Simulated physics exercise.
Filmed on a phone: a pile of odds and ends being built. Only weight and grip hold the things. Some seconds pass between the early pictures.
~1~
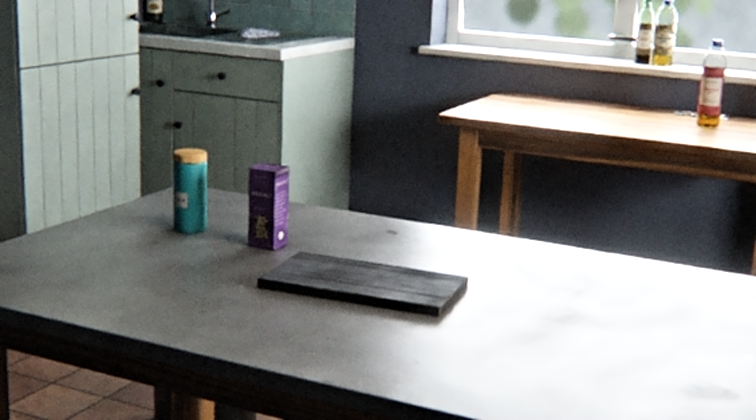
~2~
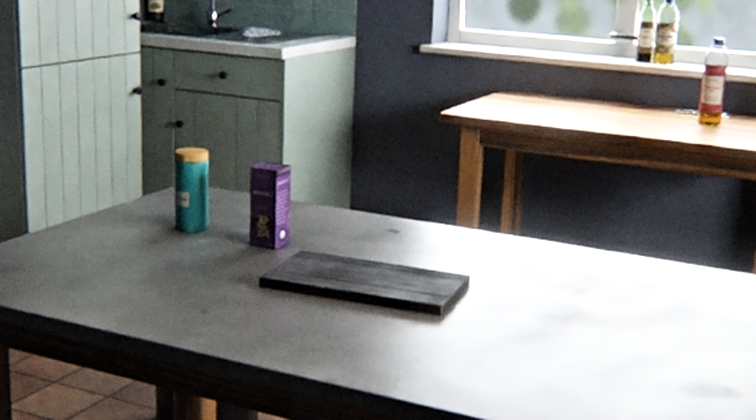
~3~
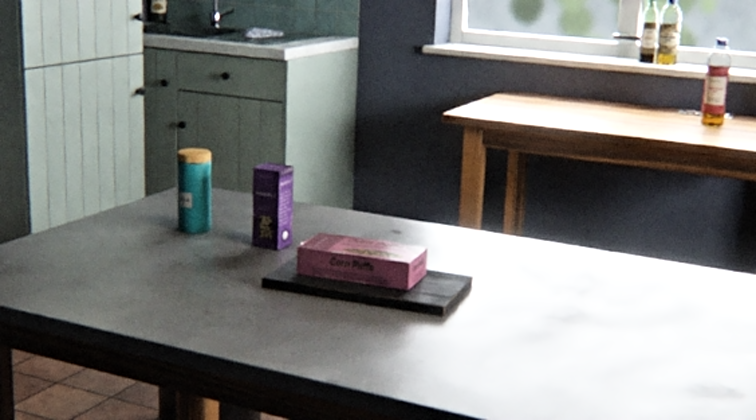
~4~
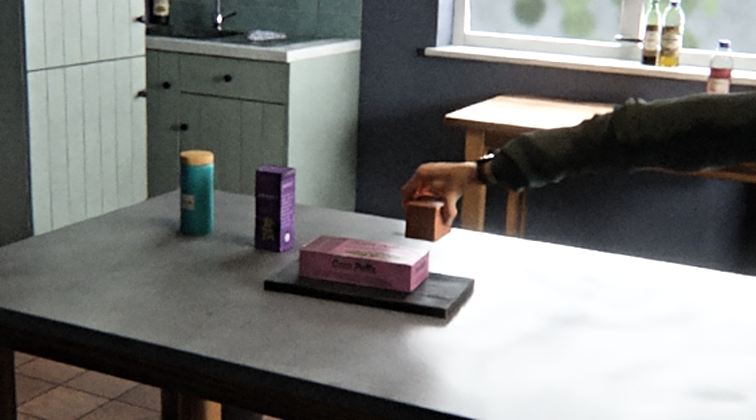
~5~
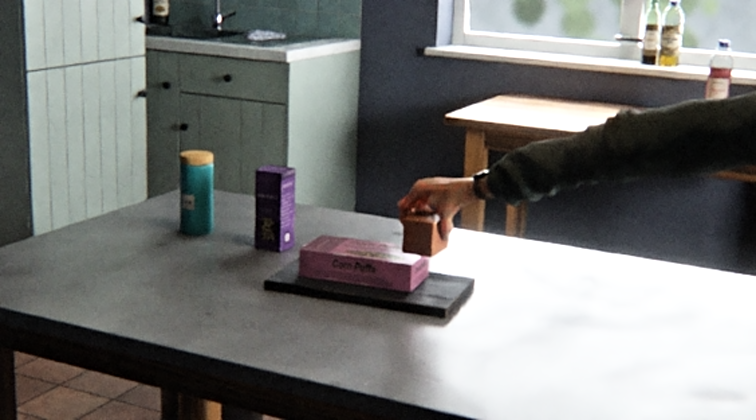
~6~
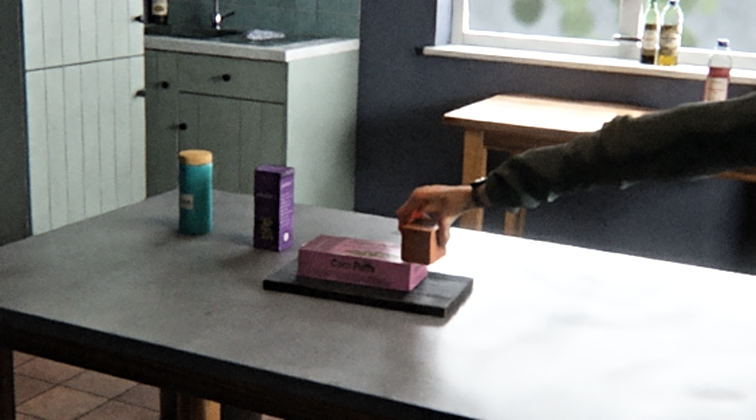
A hand lowers an orange block onto the pink packet lying on the black board.
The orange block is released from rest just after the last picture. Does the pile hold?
It gives way.
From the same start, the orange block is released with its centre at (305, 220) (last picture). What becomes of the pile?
Then it comes apart.
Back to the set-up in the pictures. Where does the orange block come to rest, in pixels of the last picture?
At about (447, 275).
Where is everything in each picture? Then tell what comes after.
In the first frame, the last thing is not in view yet.
In the second frame, the last thing is not in view yet; black board (366, 281).
In the third frame, the last thing is not in view yet; pink packet (362, 260).
The fourth frame shows still above its spot; orange block (429, 218); black board (371, 284).
The fifth frame shows still above its spot; orange block (426, 233); pink packet (364, 263).
The sixth frame shows set down, still held; orange block (425, 241); black board (370, 283).
Then, 0.36 s on from there, orange block now fallen.
Then, 0.72 s on from there, nothing new.
In the end, fallen, orange block; the other 4 unmoved. At the end, from the last picture's camera, orange block near (447, 275). The pile loses its balance.
